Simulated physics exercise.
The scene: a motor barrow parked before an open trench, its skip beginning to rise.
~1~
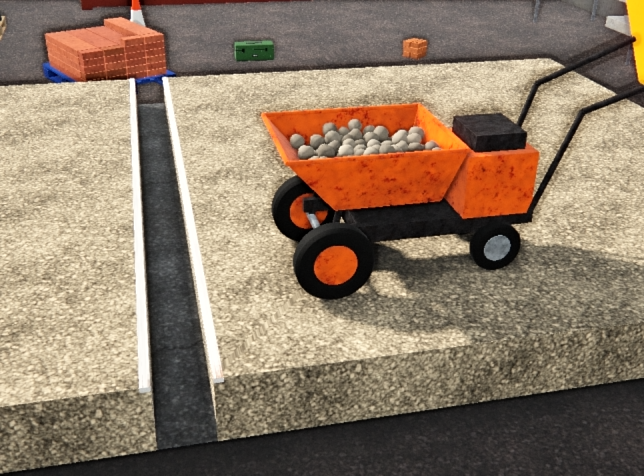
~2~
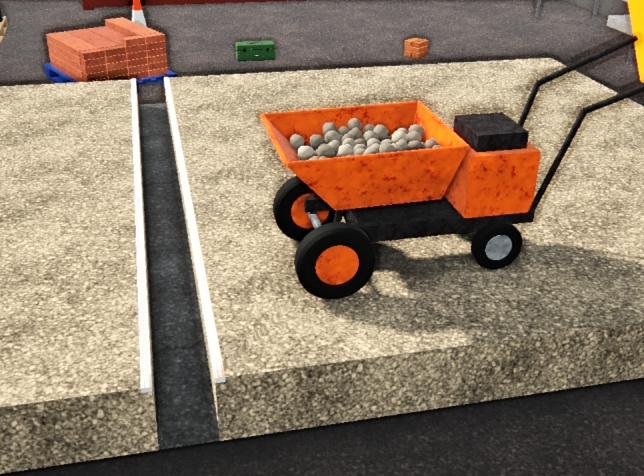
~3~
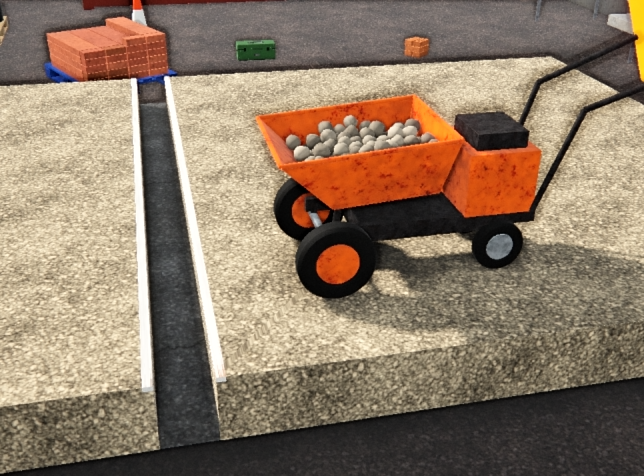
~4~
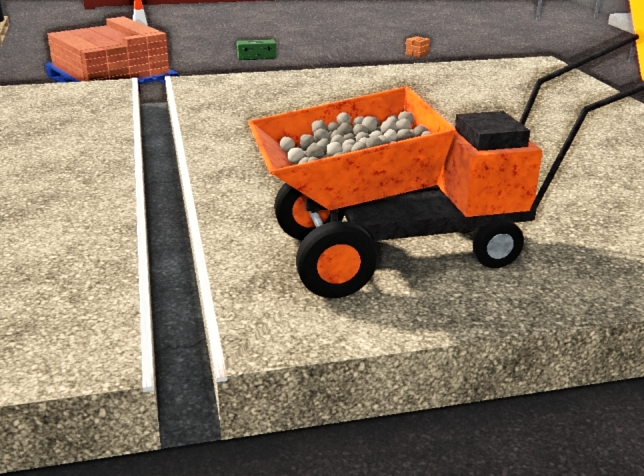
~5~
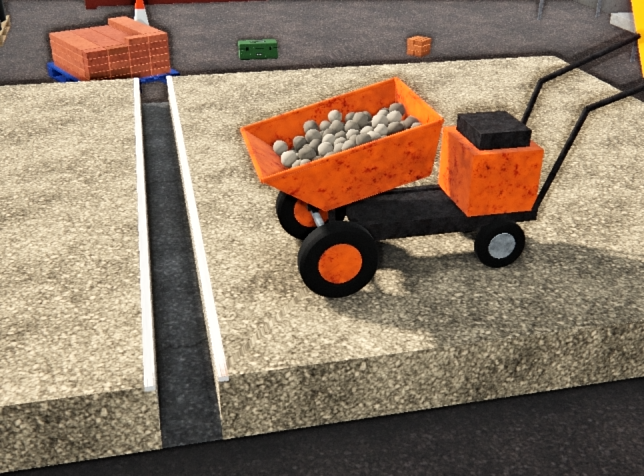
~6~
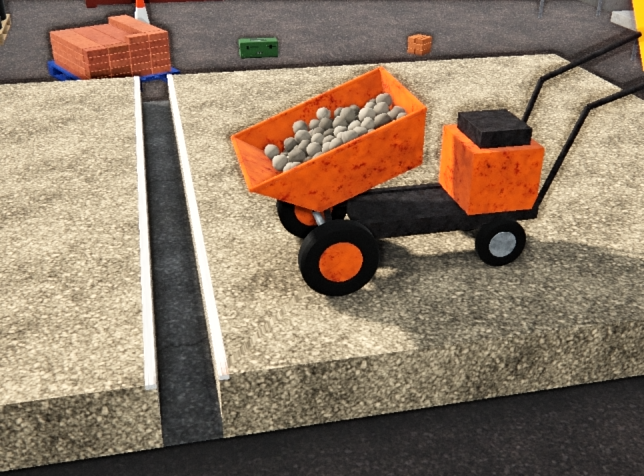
The orange skip of a motor barrow, loaded with grey pebbles, tilts toward a trench.
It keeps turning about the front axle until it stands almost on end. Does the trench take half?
In the trench: More than half.
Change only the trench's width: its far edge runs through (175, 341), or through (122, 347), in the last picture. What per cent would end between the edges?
About 50 and 90 per cent.
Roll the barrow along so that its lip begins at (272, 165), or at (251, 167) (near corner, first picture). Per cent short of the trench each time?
First some 0, then 0 per cent.
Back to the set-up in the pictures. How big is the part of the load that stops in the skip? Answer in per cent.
Some 5 per cent.
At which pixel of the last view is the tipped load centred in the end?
At about (178, 297).
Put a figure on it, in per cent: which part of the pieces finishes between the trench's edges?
Some 80 per cent.
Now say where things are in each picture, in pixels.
In the first picture, lip of the skip near (288, 164), level; top of the load near (375, 146), river pebbles; first edge of the trench near (211, 338); far edge near (143, 347), the trench under half as wide as the skip, and about as deep as wide.
In the second picture, lip of the skip near (287, 165), tipped barely; top of the load near (375, 145).
In the third picture, lip of the skip near (281, 167), tipped barely; top of the load near (384, 143).
In the fourth picture, lip of the skip near (273, 173), tipped a little; top of the load near (390, 137).
In the fifth picture, lip of the skip near (263, 181), tipped clearly; top of the load near (381, 131).
In the sixth picture, lip of the skip near (252, 190), tipped clearly; top of the load near (383, 122); first edge of the trench near (217, 336); far edge near (149, 344).
Shortly afterwards, skip tipped steeply; the whole lot in the skip.
Next, skip tipped right over; near two thirds in the skip; only a few short of the trench; near a quarter in or heaped over the trench; only a few falling.
Some moments later, skip tipped right over; a little in the skip; only a few short of the trench; the bulk in or heaped over the trench; a little beyond it.
In the end, skip tipped right over; a little in the skip; a little short of the trench; the bulk in or heaped over the trench; a little beyond it.
